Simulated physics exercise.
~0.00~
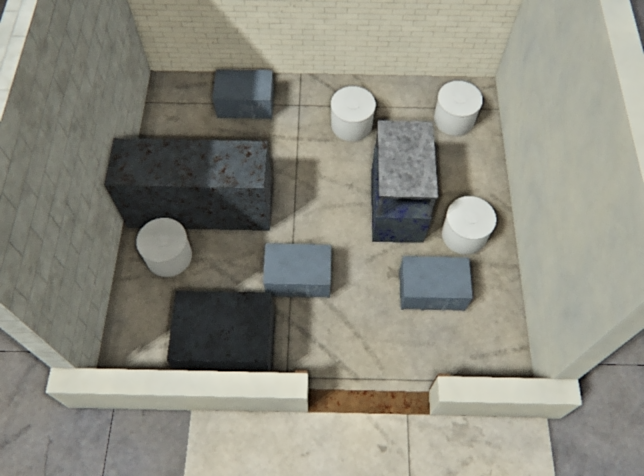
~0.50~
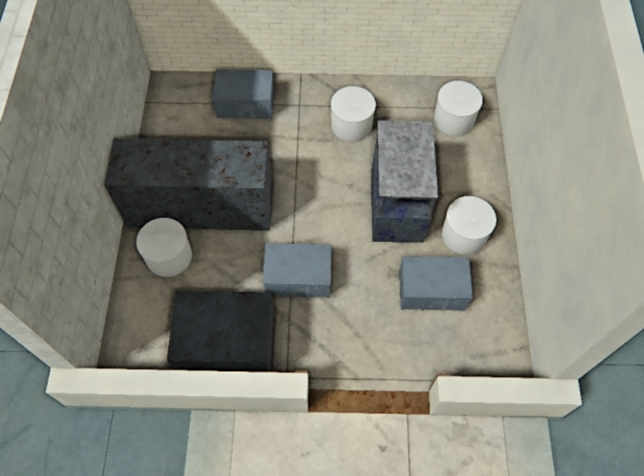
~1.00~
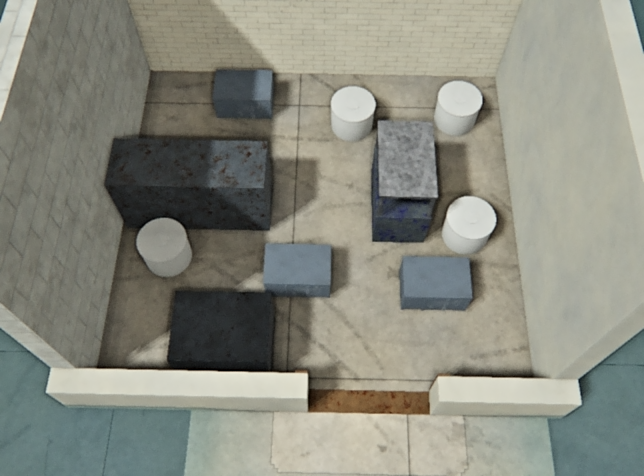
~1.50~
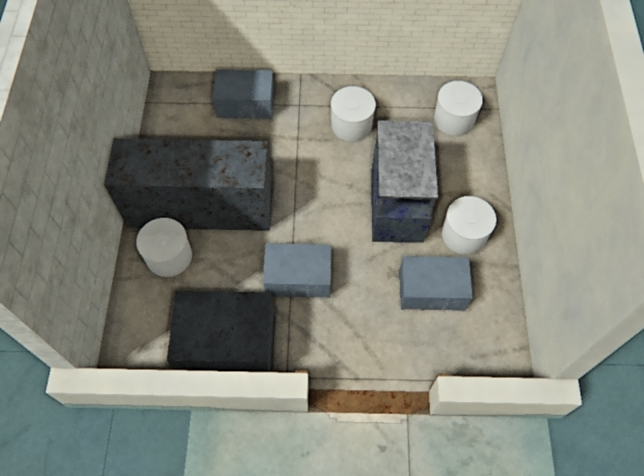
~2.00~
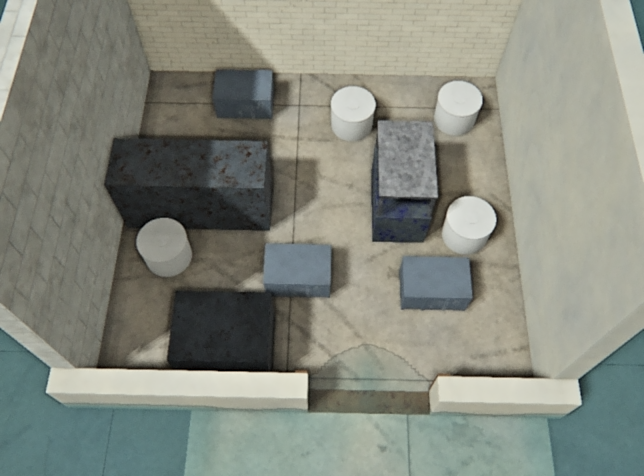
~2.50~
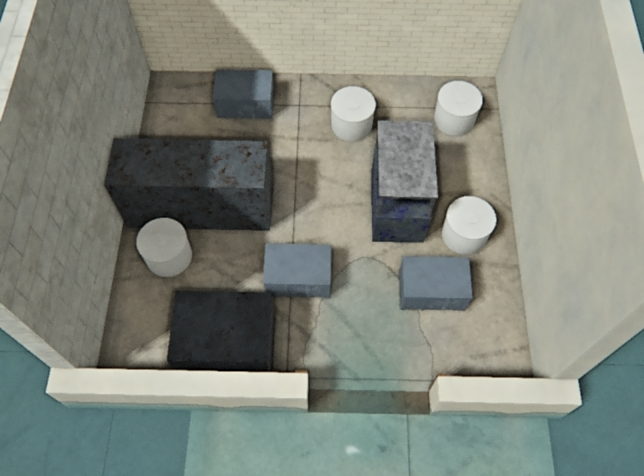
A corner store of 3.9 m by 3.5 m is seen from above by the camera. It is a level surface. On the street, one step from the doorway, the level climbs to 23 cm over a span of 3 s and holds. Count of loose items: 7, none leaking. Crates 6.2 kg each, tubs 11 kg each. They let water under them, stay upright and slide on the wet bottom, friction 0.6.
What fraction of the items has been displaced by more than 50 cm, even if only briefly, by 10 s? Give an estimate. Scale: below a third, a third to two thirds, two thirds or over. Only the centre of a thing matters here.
The moved portion will reach two thirds or more.
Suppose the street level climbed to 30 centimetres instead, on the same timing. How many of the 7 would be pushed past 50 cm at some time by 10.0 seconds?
Then it comes to 7.
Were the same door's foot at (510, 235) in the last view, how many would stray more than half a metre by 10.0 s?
The answer would then be 5.
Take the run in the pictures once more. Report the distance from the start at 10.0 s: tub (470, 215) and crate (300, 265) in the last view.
First 120 cm, then 80 cm.
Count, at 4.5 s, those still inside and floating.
It comes to 2.
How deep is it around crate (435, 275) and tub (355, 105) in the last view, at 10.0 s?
I'd estimate 11 cm for the first and 14 cm for the second.
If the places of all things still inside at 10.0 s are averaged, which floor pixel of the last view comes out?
Near (319, 164).
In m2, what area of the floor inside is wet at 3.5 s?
Roughly 4.0 m2 of it is wet.
After 3.5 s 0 of 7 are over 50 cm from their spots; 0 afloat.
After 4.5 s 1 of 7 are over 50 cm from their spots; 2 afloat.
After 7.0 s 4 of 7 are over 50 cm from their spots; 6 afloat.
After 10.0 s 4 of 7 are over 50 cm from their spots, and 5 have been at some point; 7 afloat.
